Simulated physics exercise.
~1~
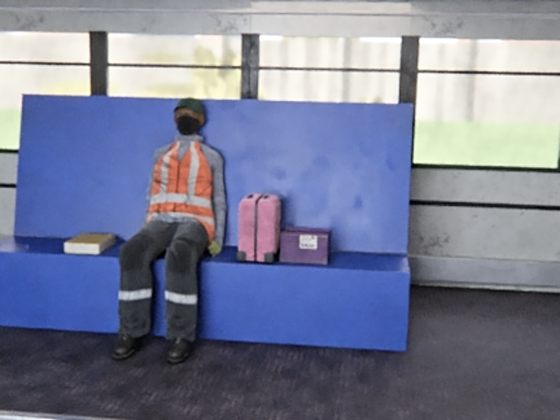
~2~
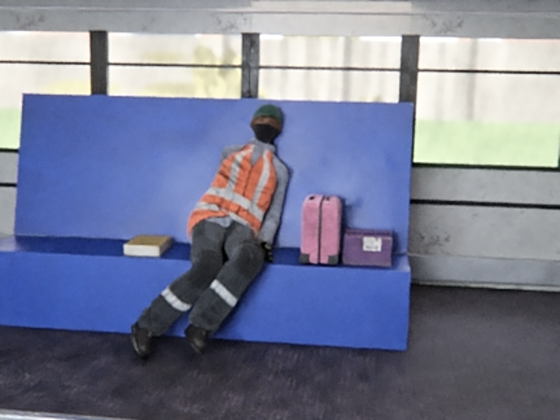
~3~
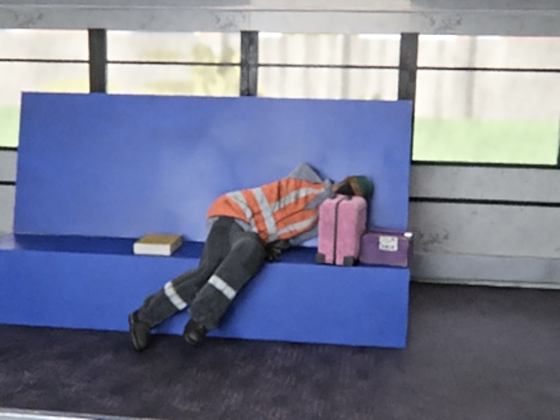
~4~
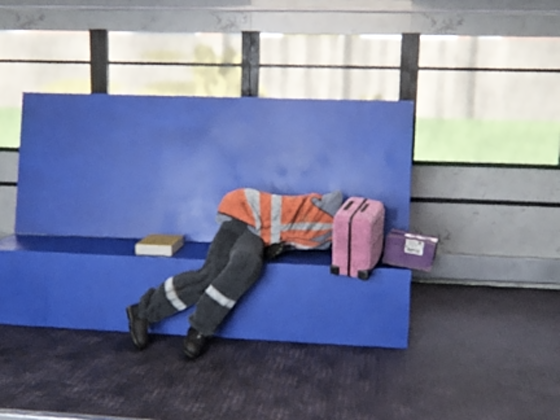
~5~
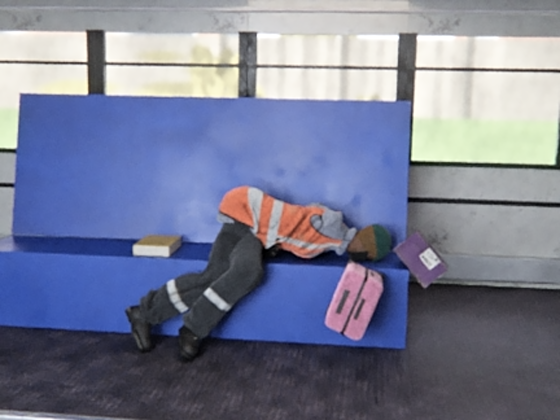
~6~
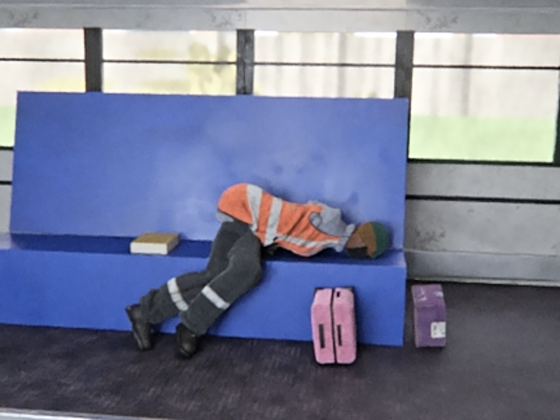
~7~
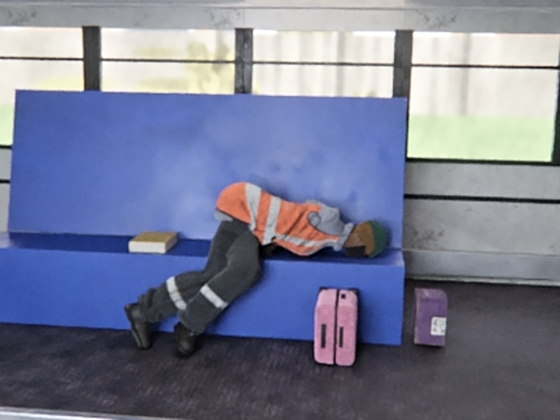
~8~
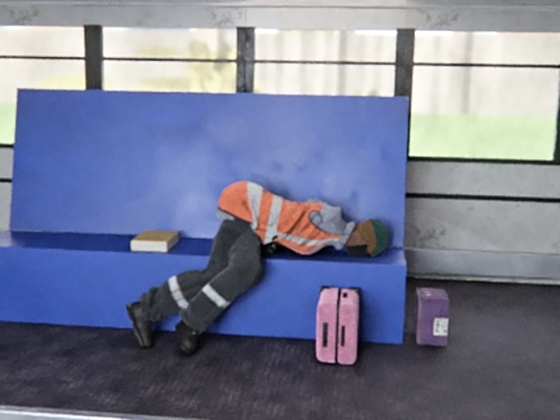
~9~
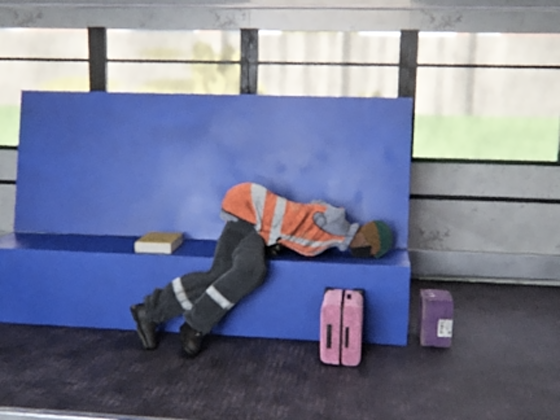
A person slumps right along a blue bench, pushing a pink case and purple box off.
